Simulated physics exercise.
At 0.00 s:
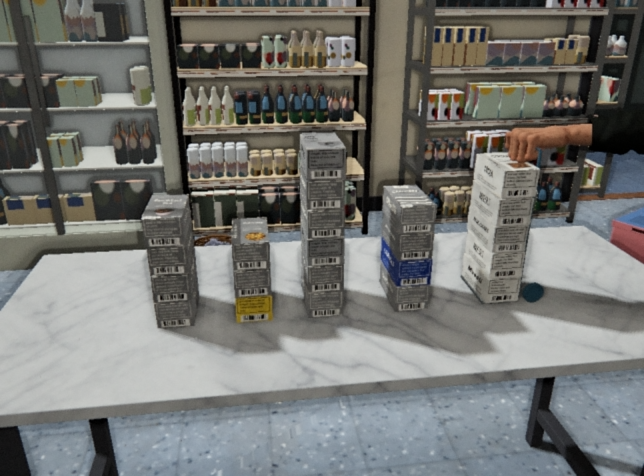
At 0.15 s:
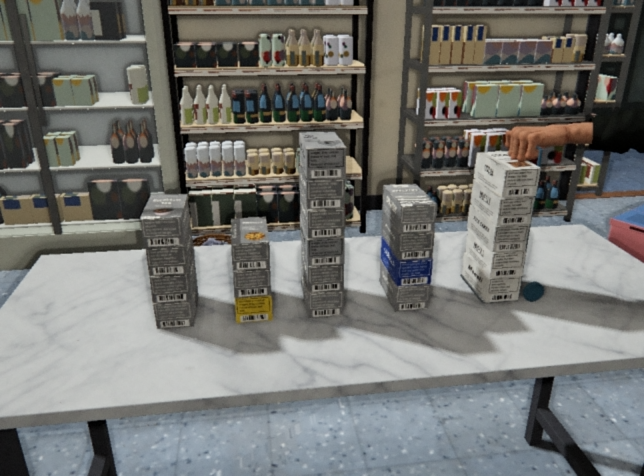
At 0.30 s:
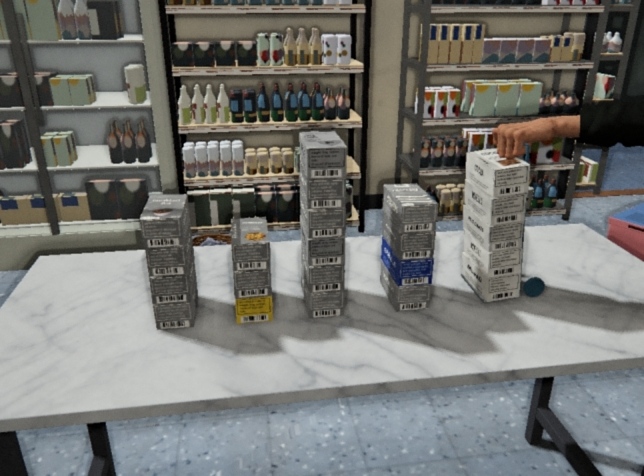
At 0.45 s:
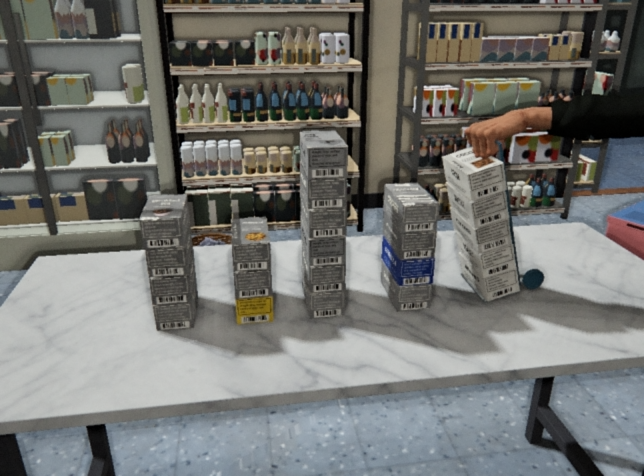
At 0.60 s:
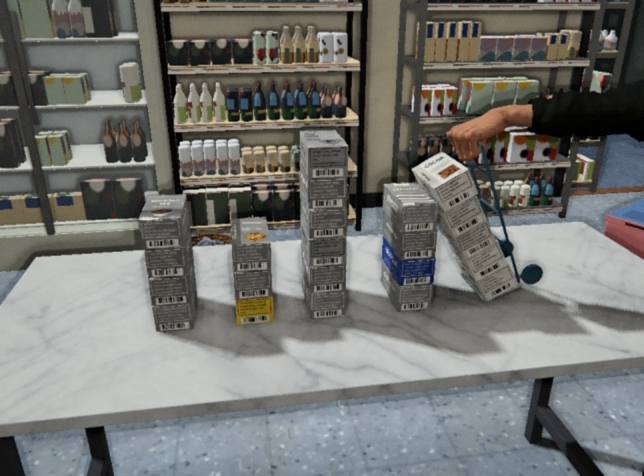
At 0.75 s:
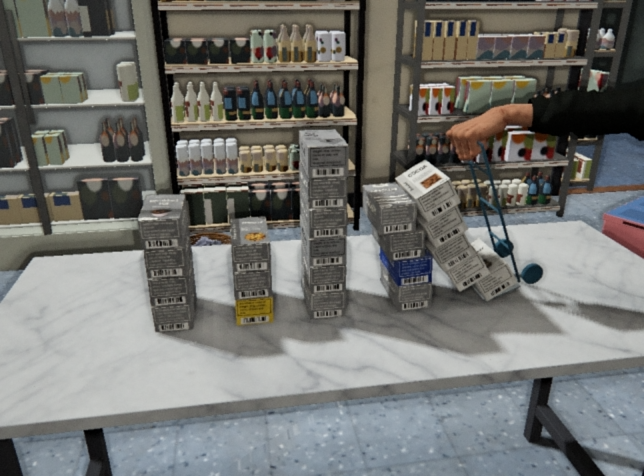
A hand at the right tips the pale stack of small boxes leftward over a white marbled table, seen from slightly above in a shop with stocked shelves behind. Four grey stacks stand in a row to its left, one with a yellow box at its base, another with a blue box. The pale stack leans further, baring a dark blue wheeled frame, and meets the neighbouring stack, whose upper boxes shift left.
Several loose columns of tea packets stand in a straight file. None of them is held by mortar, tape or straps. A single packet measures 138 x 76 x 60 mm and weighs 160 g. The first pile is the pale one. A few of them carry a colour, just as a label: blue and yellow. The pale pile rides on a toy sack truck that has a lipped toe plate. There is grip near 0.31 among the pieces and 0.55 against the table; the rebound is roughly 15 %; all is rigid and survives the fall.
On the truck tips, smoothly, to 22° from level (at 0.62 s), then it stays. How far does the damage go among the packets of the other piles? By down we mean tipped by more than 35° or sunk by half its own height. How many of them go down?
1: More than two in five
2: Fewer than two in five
More than two in five (1).
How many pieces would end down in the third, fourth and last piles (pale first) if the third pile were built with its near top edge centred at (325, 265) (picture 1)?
Pile by pile that makes third 1, fourth 0, last 0.
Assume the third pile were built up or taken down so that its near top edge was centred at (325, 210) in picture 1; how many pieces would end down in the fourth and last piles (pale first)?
Down by pile: Fourth 0, last 0.
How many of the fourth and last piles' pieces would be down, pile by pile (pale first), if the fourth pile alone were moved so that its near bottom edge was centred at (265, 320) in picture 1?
Result - fourth pile: 2; last pile: 4.
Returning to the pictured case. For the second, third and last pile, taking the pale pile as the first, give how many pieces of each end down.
Pile by pile: Second 4, third 6, last 3.
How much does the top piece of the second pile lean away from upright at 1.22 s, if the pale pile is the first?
About 30°.
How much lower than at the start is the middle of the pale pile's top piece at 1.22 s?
Some 10 centimetres.
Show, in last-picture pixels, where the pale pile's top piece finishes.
End position: Near (364, 238) px.
By 1.22 s, 5 of the pale pile down; 2 of the 17 other packets down; blue packet tilted 33°.
By 1.72 s, 5 of the pale pile down; 15 of the 17 other packets down; blue packet tilted 39°, 39 mm lower; yellow packet tilted 33°.
When it is over (2.6 s), 5 of the pale pile down; 14 of the 17 other packets down; blue packet tilted 39°, 40 mm lower; yellow packet tilted 32°. That is 82 per cent. In pixels of the last frame, middles, blue packet near (353, 279), yellow packet near (242, 289).
